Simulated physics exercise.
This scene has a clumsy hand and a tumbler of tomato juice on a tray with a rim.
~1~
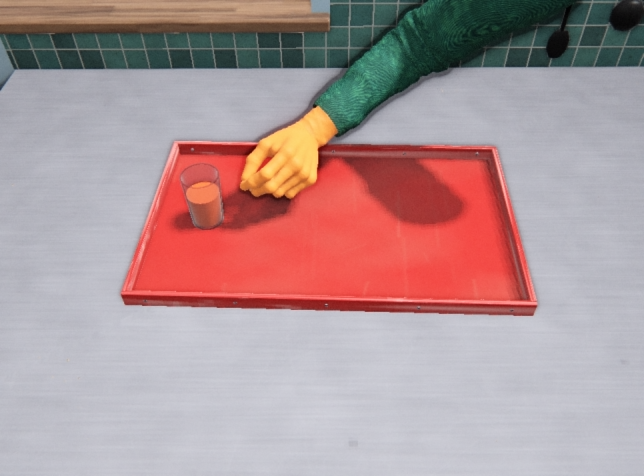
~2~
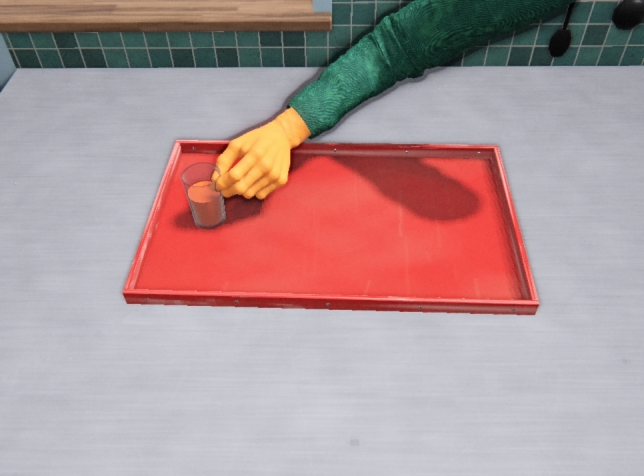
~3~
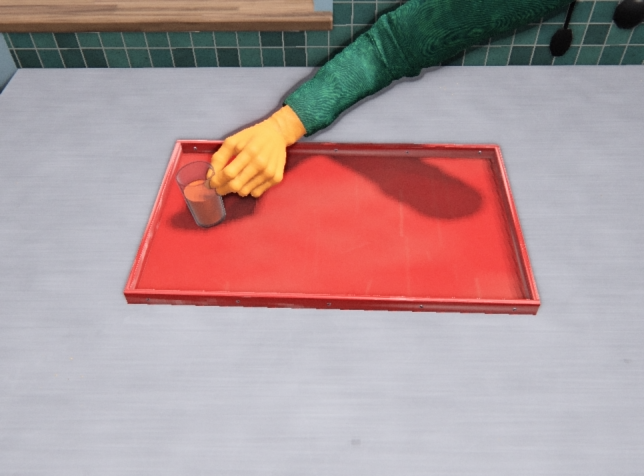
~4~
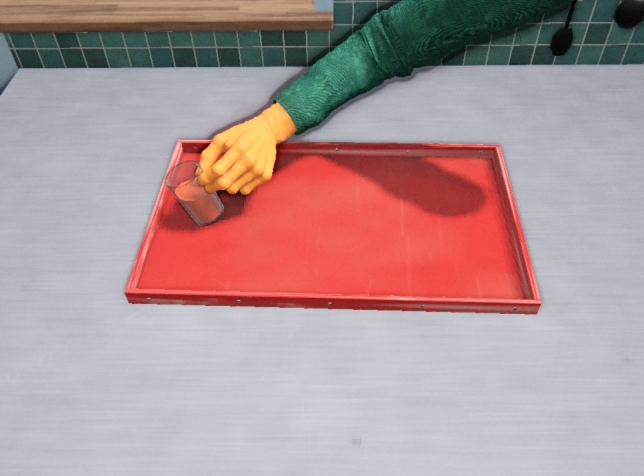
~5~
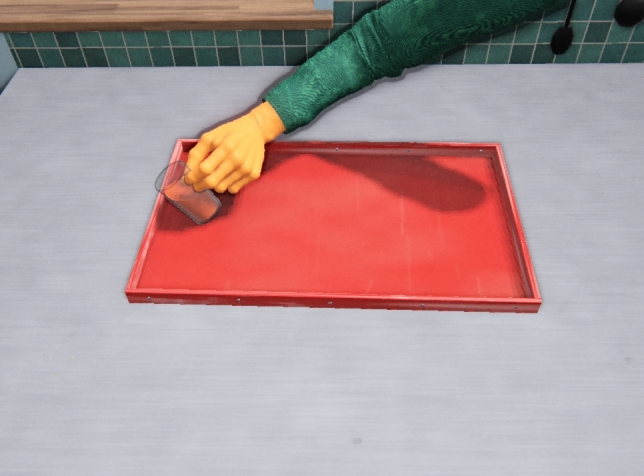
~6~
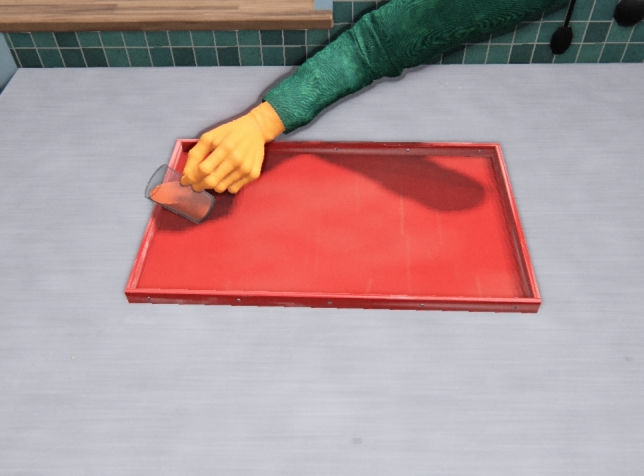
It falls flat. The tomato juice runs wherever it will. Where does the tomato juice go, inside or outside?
The tomato juice gets out on to the top.
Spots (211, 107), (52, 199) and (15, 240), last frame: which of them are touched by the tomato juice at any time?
Going through them: Spill-free for the first, spilled on for the next, spilled on for the last.
A moment on, the tumbler lies across the rim; the puddle covers about as much as a plate; it spreads outside the tray.
Further on, the puddle covers about as much as a tray; it spreads outside the tray.
When it is over, the puddle covers about as much as a tray; it spreads outside the tray.
